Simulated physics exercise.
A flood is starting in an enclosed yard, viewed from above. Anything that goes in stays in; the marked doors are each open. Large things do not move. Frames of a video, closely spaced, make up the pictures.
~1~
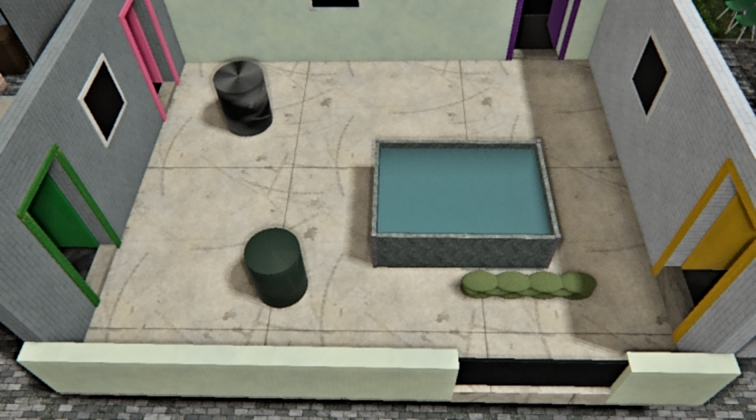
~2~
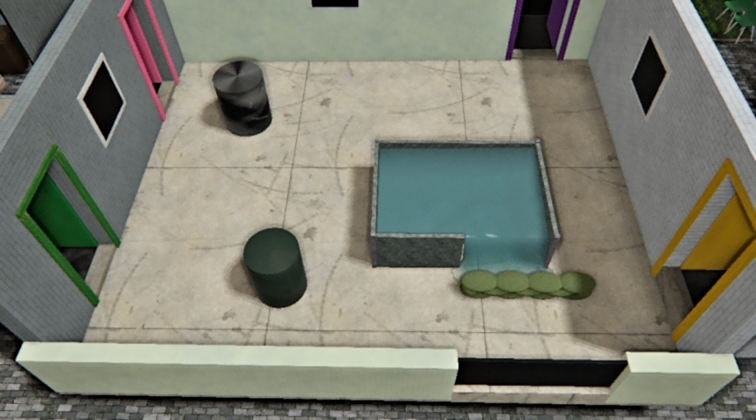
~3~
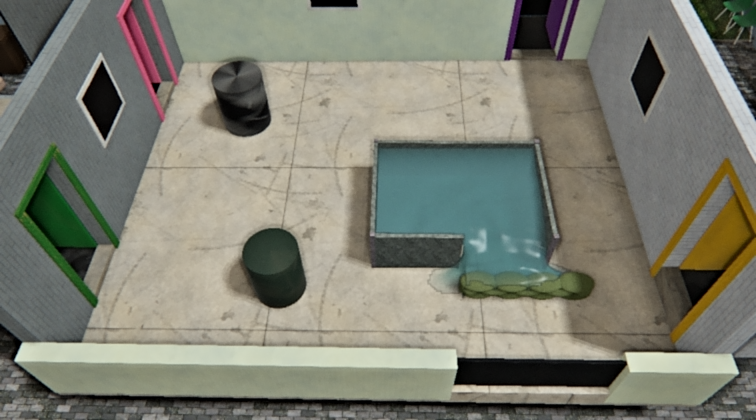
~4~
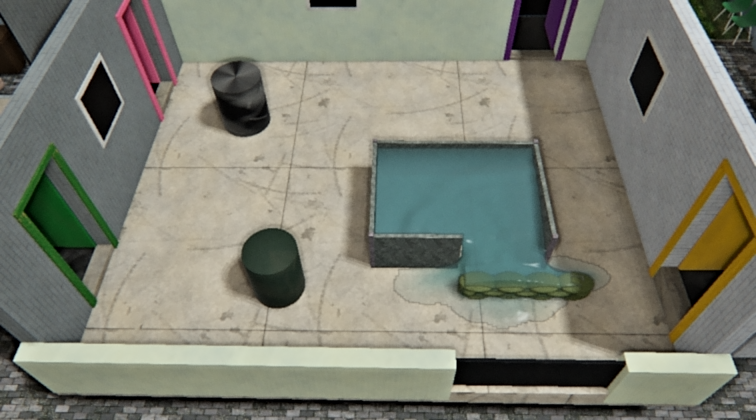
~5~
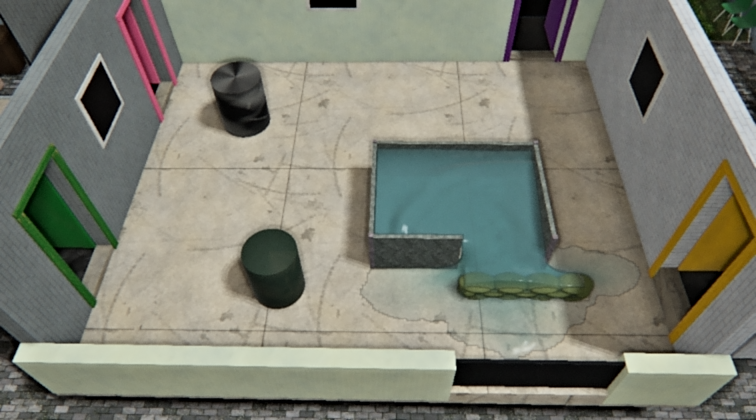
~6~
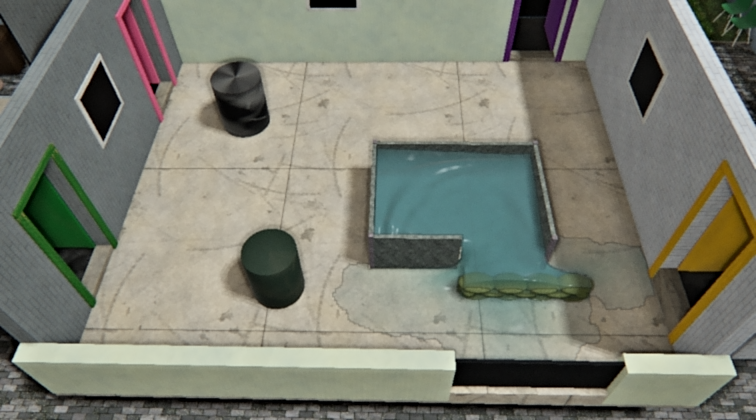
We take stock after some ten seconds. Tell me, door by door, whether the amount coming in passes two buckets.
In the end the pink door copes honestly; the purple door copes honestly; the yellow door copes honestly; the green door copes honestly.
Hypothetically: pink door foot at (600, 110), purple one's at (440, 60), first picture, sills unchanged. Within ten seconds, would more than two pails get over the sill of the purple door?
Here, purple door undershoots.
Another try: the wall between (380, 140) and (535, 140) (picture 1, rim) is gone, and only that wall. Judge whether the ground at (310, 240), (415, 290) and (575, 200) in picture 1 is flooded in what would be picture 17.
Going in your order, I'd say still bare, then still bare, then still bare.
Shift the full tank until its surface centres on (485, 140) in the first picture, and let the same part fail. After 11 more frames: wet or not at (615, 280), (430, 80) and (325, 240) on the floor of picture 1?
The first spot ends up sodden, the second left untouched and the third sodden.
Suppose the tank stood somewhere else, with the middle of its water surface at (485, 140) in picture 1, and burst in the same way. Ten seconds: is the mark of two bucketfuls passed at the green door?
One by one: Green takes more.
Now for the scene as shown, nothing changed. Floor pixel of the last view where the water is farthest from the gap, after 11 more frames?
I'd go with roughly (191, 370).
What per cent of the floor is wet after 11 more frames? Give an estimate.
It works out to about 25 in a hundred.
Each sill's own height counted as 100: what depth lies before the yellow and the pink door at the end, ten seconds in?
Estimate, in order: 10 and 60 percent.
A moment on, water covers 20 % of the floor; the pink door not reached, the purple door not reached, the yellow door wet at the sill, nothing in, the green door not reached.
Next, water covers 25 % of the floor; the pink door not reached, the purple door not reached, the yellow door wet at the sill, nothing in, the green door not reached.
Then, water covers 40 % of the floor; the pink door not reached, the purple door not reached, the yellow door wet at the sill, nothing in, the green door wet at the sill, nothing in.
Later, water covers 60 % of the floor; the pink door wet at the sill, nothing in, the purple door under two buckets in, the yellow door wet at the sill, nothing in, the green door under two buckets in.
In the end, water covers 95 % of the floor; the pink door wet at the sill, nothing in, the purple door under two buckets in, the yellow door wet at the sill, nothing in, the green door under two buckets in.
